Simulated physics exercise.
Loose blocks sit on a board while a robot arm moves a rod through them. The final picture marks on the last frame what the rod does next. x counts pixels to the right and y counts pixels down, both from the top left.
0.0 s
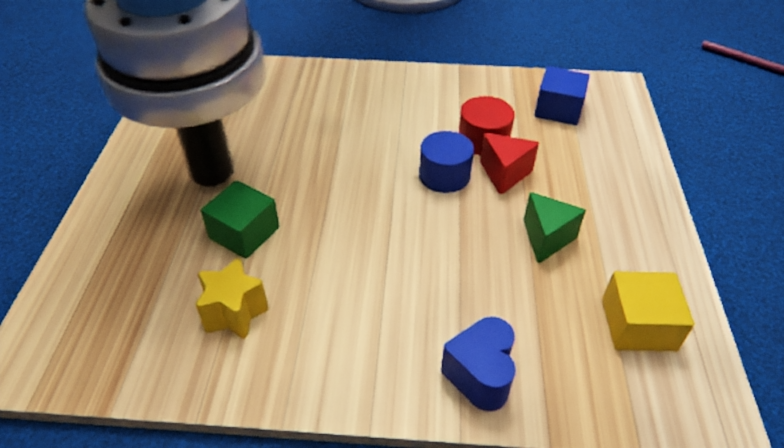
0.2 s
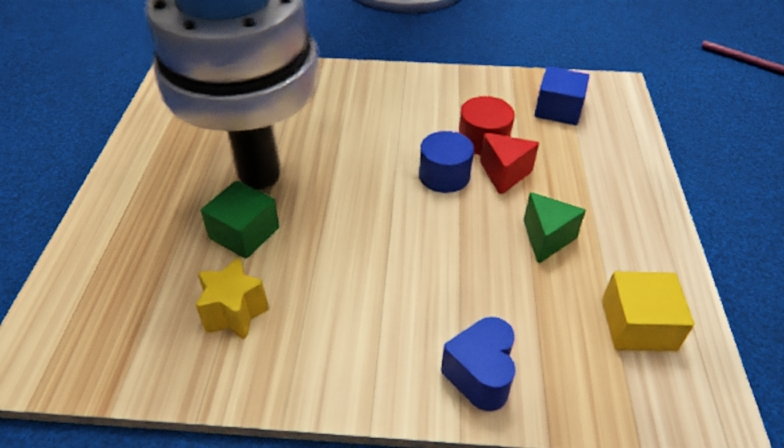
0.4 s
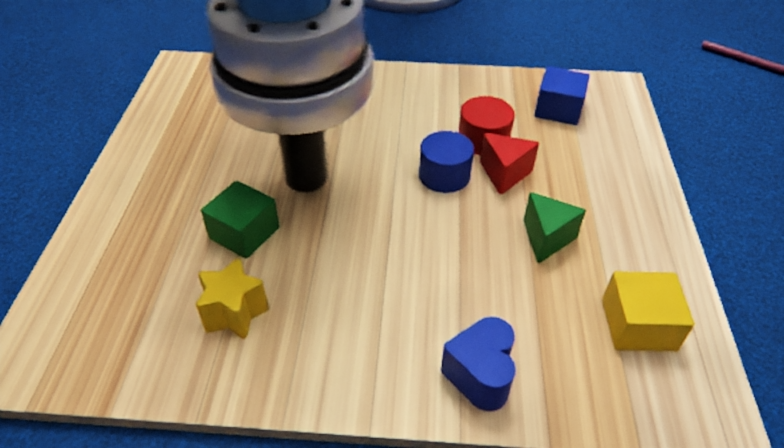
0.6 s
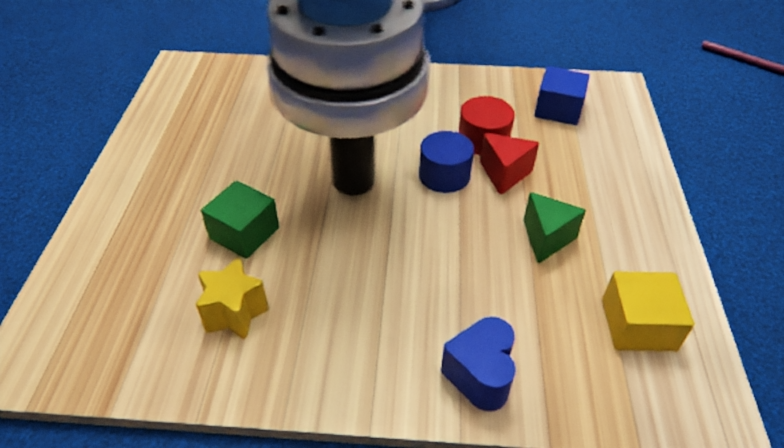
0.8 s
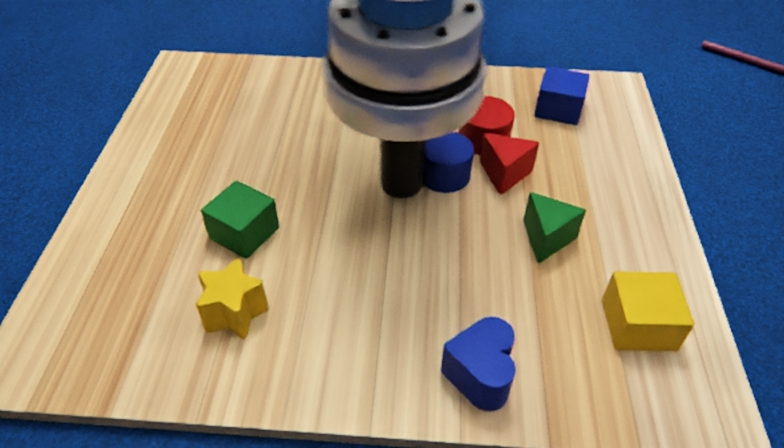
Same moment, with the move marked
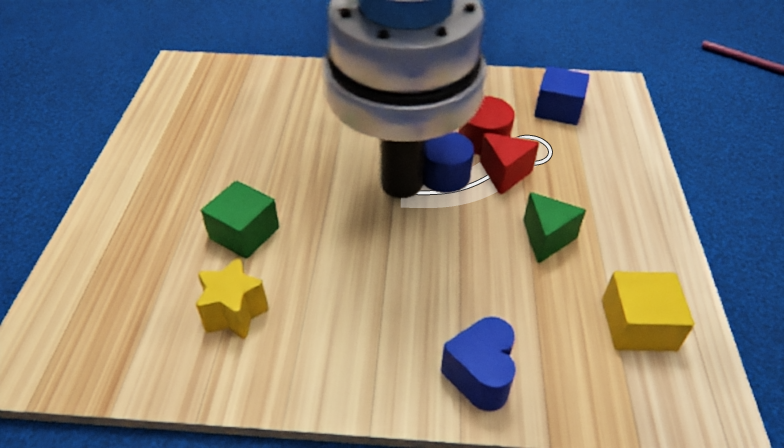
The robot arm moves its black rod right across the board, reaching beside the blue disc.
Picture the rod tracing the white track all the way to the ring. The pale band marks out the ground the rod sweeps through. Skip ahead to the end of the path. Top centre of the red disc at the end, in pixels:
Put as a pixel place, it's (496, 71).
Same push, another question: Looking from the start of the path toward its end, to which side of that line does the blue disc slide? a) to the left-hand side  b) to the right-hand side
The one that fits is a, to the left-hand side.
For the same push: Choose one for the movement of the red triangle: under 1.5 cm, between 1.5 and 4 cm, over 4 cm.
The move is long, over 4 cm.
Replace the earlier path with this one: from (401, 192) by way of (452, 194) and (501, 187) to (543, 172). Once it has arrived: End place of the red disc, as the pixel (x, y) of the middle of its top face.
It comes to (487, 91).
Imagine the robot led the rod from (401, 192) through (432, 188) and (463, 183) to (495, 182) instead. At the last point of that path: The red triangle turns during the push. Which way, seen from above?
Clockwise from above.
Path on the board, from (401, 192) by way of (454, 190) and (496, 172) to (530, 150).
The first path, step by step. One third of the way, rod at (456, 183); blue disc at (482, 136); red disc at (493, 104); red triangle at (527, 142), turned 40° clockwise.
Two thirds of the way, rod at (498, 164); blue disc at (511, 115); red disc at (499, 85); red triangle at (550, 137), turned 60° clockwise.
At the end, rod at (532, 143); blue disc at (530, 95); red disc at (496, 71); red triangle at (583, 132), turned 115° clockwise; blue four-sided block at (568, 78), turned 15° clockwise.
